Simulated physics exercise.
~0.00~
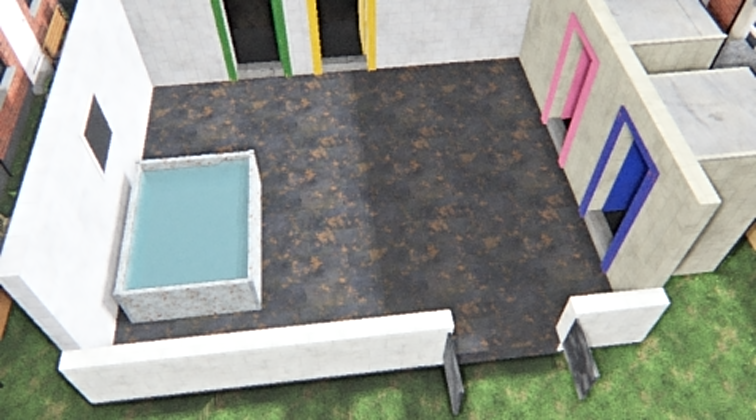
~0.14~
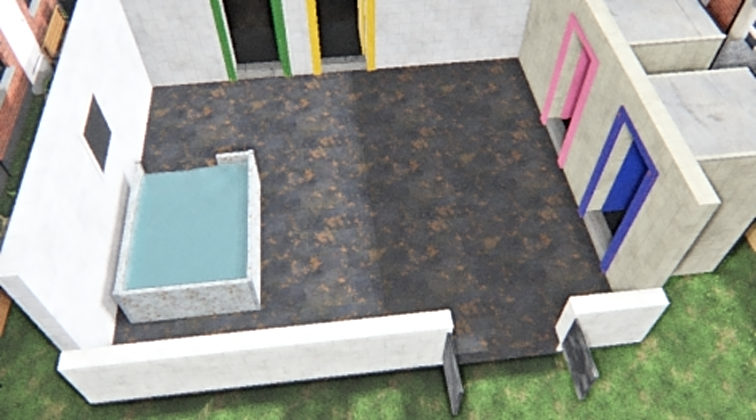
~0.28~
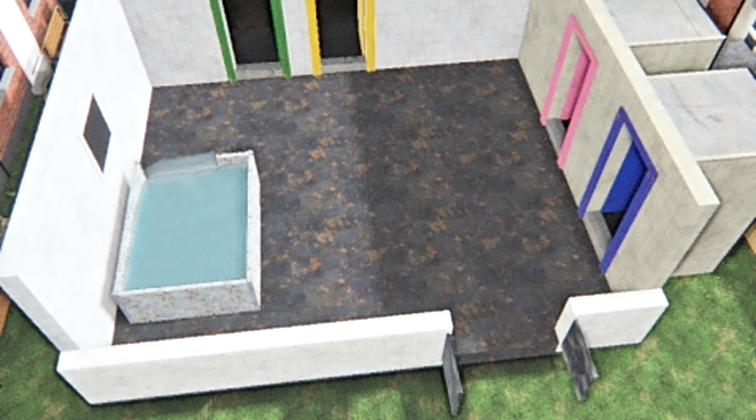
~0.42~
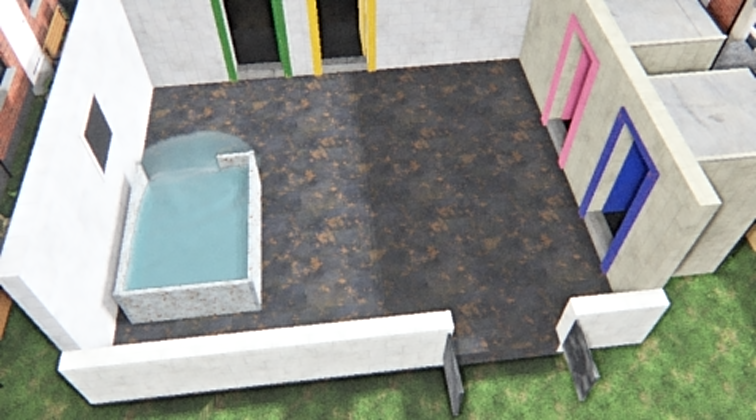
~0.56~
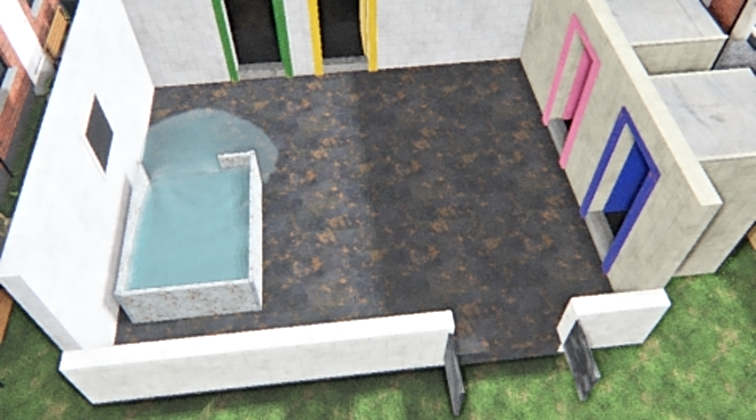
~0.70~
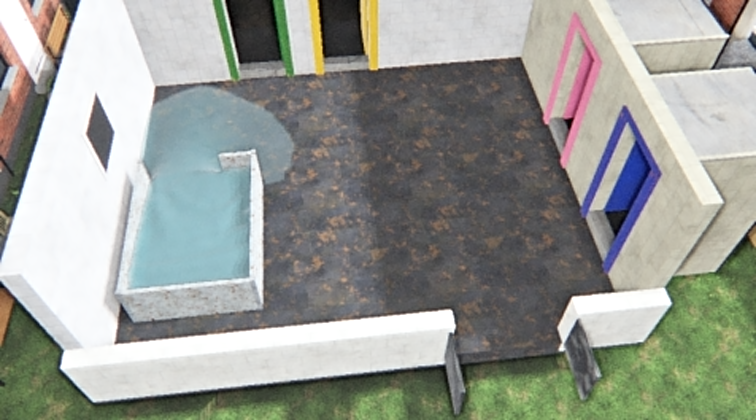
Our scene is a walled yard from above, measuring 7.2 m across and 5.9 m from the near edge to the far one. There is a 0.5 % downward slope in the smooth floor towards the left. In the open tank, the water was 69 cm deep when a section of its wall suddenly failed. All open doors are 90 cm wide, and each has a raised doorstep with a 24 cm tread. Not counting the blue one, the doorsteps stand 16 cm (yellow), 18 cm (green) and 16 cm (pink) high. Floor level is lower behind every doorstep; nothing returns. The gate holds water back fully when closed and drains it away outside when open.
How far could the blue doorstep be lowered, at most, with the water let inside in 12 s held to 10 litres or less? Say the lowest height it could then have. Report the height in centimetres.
It could then stand at about 6.5 cm.
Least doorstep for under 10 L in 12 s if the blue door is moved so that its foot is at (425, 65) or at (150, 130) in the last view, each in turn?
6.0 and 26 cm.
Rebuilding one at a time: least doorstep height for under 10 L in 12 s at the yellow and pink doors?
You'd want some 8.0 cm at yellow and some 12.0 cm at pink.
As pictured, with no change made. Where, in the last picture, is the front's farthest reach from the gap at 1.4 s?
(306, 78).
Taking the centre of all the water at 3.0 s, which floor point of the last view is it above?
The water is centred near (228, 164).
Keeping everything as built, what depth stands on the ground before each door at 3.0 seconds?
Door by door in centimetres - yellow 13, green 22, pink 0, blue 0.
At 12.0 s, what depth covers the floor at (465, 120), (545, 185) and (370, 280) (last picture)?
Roughly 7, 5 and 6 centimetres.
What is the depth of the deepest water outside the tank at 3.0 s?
About 36 cm at most.
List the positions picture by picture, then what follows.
The first picture shows still water, 69 cm deep, in the open tank at (191, 220); the blue door at (612, 200) is dry.
In the second picture, the gap is on the far side, the front 0.3 m out at a hidden place; the back of the open tank holds 69 cm.
In the third picture, the gap is on the far side, the front 0.8 m out at a hidden place; the back of the open tank holds 69 cm.
In the fourth picture, the gap is on the far side, the front 1.4 m out at (203, 133); the back of the open tank holds 69 cm.
In the fifth picture, the gap is on the far side, the front 1.9 m out at (186, 114); the back of the open tank holds 68 cm.
In the sixth picture, water pours out on the far side and has run 2.5 m, to (189, 92); about 6 cm deep outside, 62 cm at the back; 5.4 m in a straight line remain to the blue door at (614, 201).
After 1.4 s water covers 20 % of the floor, deepest (56 cm) near (155, 90); it has not reached the blue door.
After 3.0 s water covers 30 % of the floor, deepest (36 cm) near (174, 89); it has not reached the blue door.
After 12.0 s water covers 95 % of the floor, deepest (10 cm) near (191, 366); 8 cm at the blue door, 0 litres in over its 19 cm doorstep.
At the blue door as built, the water arrived by 4.9 s and peaked near 9 cm at 10.2 s.
With a doorstep of 6 cm, 15 litres would have come in within the 12 s; with 8 cm, 5 litres. So under 10 litres takes about 6.5 cm.
